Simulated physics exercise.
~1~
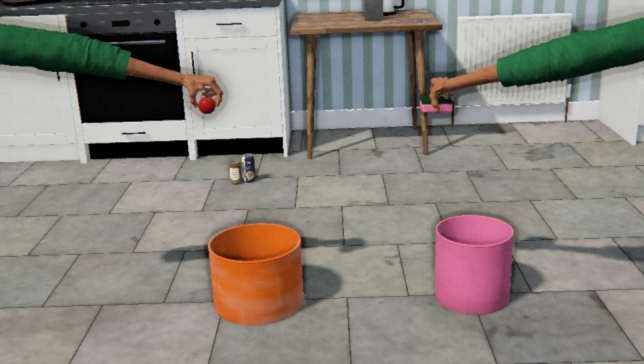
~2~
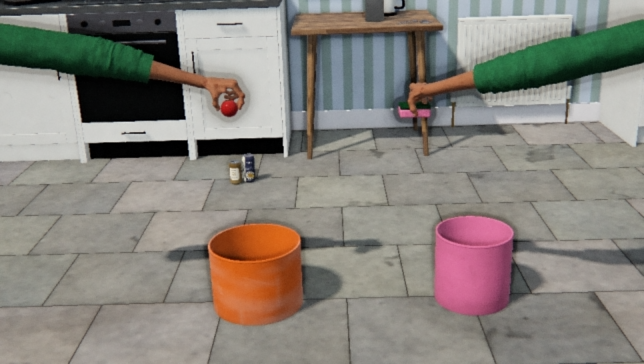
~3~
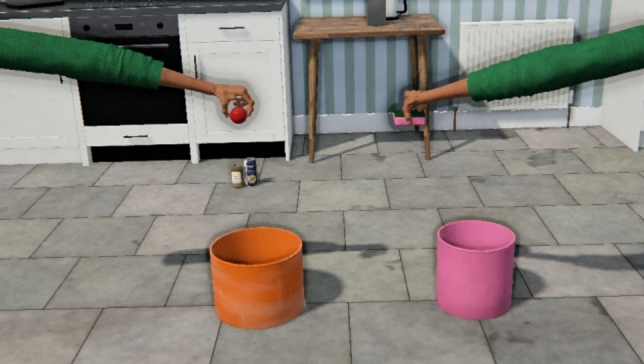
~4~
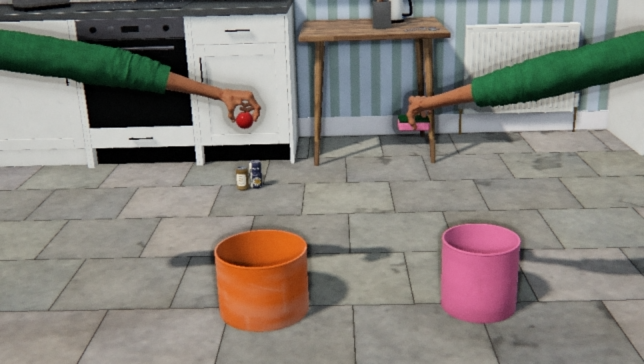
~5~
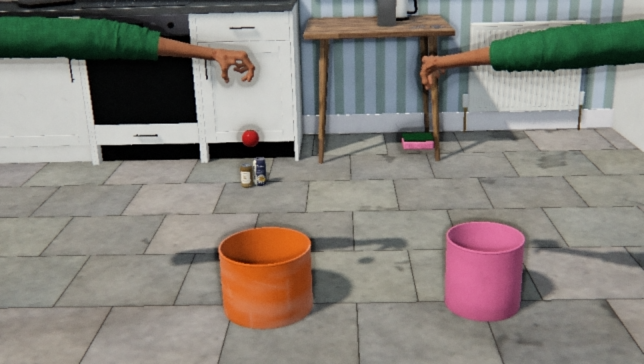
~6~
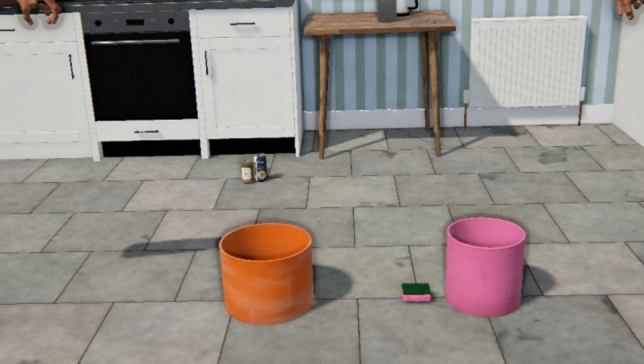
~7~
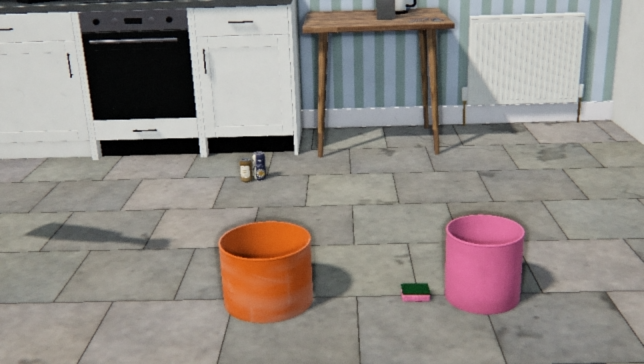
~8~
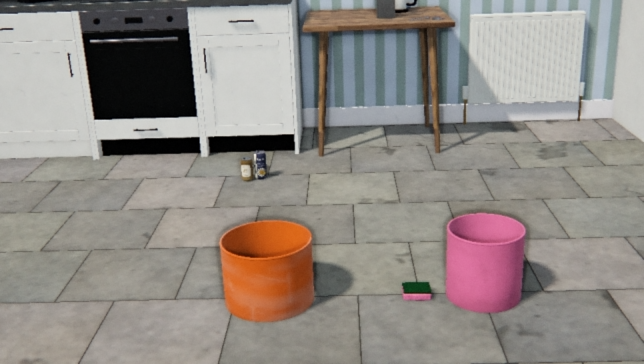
In the video, two green-sleeved arms hold a red tomato and a pink and green sponge above a tiled kitchen floor, move them inward and release them. The tomato drops into the orange bucket, while the sponge lands on the floor just left of the pink bin.
